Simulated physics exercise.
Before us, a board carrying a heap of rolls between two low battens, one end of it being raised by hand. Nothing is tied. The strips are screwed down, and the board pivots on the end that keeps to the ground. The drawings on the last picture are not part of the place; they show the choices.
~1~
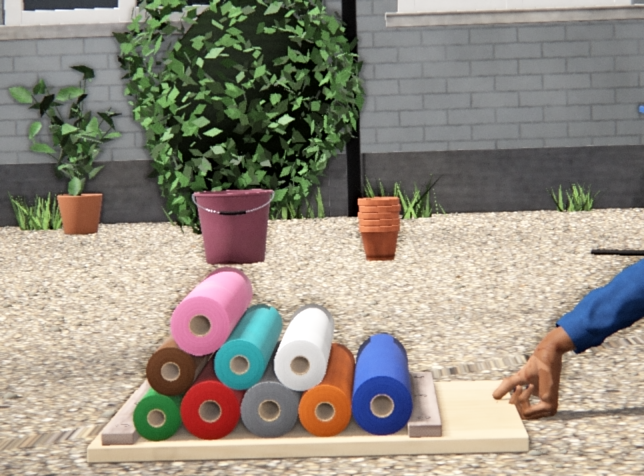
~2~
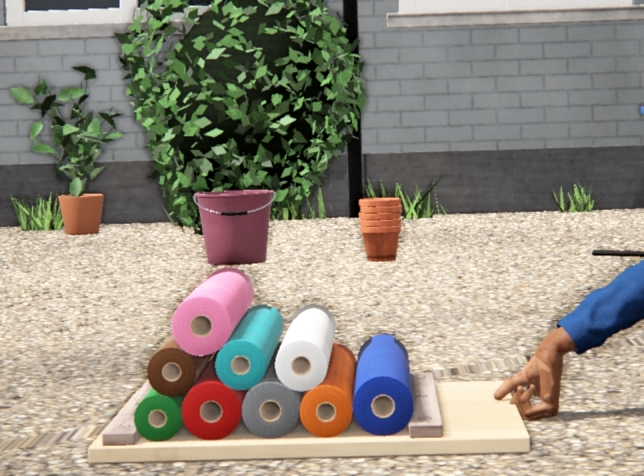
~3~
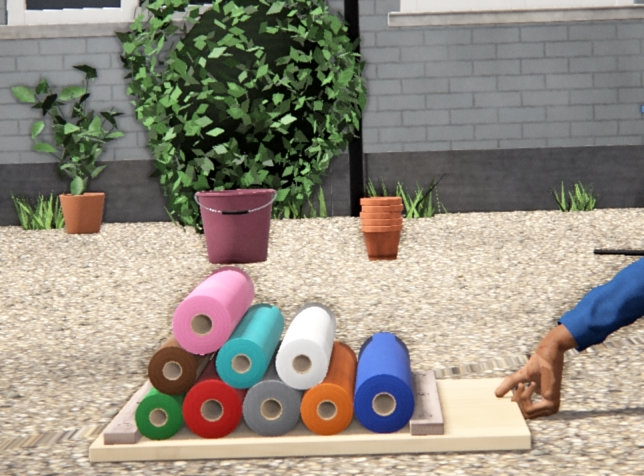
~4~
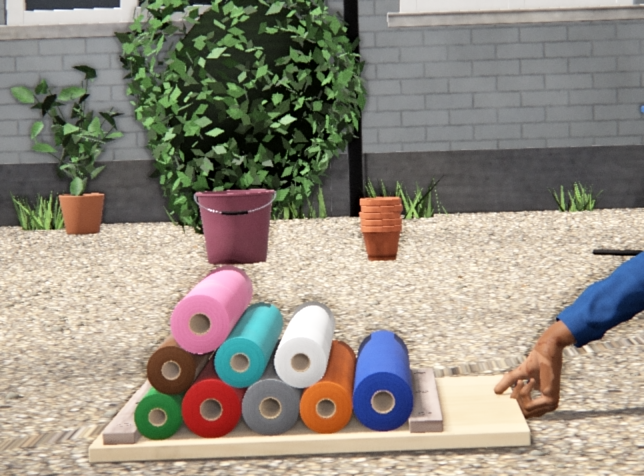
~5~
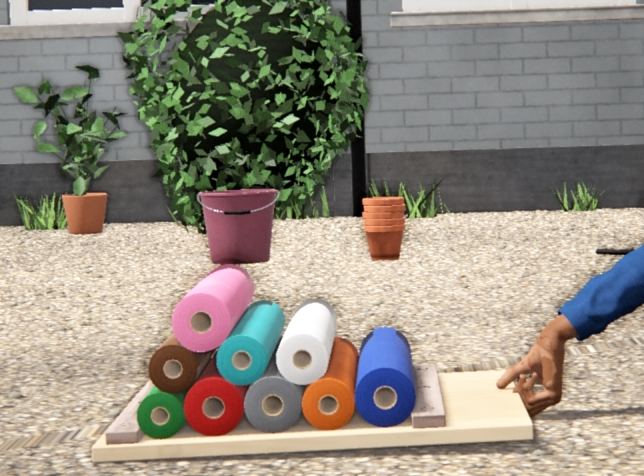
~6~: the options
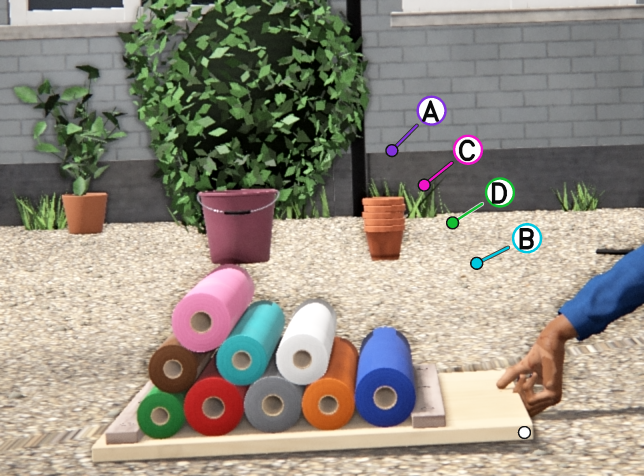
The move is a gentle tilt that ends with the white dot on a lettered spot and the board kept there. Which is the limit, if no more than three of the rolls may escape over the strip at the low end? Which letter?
It can be raised to D.
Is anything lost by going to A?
Yes, at A.
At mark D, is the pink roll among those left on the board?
No, with D.
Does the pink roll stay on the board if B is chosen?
No, with B.
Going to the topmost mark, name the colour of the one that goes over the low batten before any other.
The brown one.
On the marked copy, A at (392, 150); B at (477, 264); C at (424, 185); D at (452, 223); the white dot at (525, 432).
Following D. Soon after the start, board at 18°.
Later, board at 31°.
In the end, board at 31°, two over the low batten (brown, pink).
As for the rest, A seven over the low batten; B two over the low batten (brown, pink); C seven over the low batten.
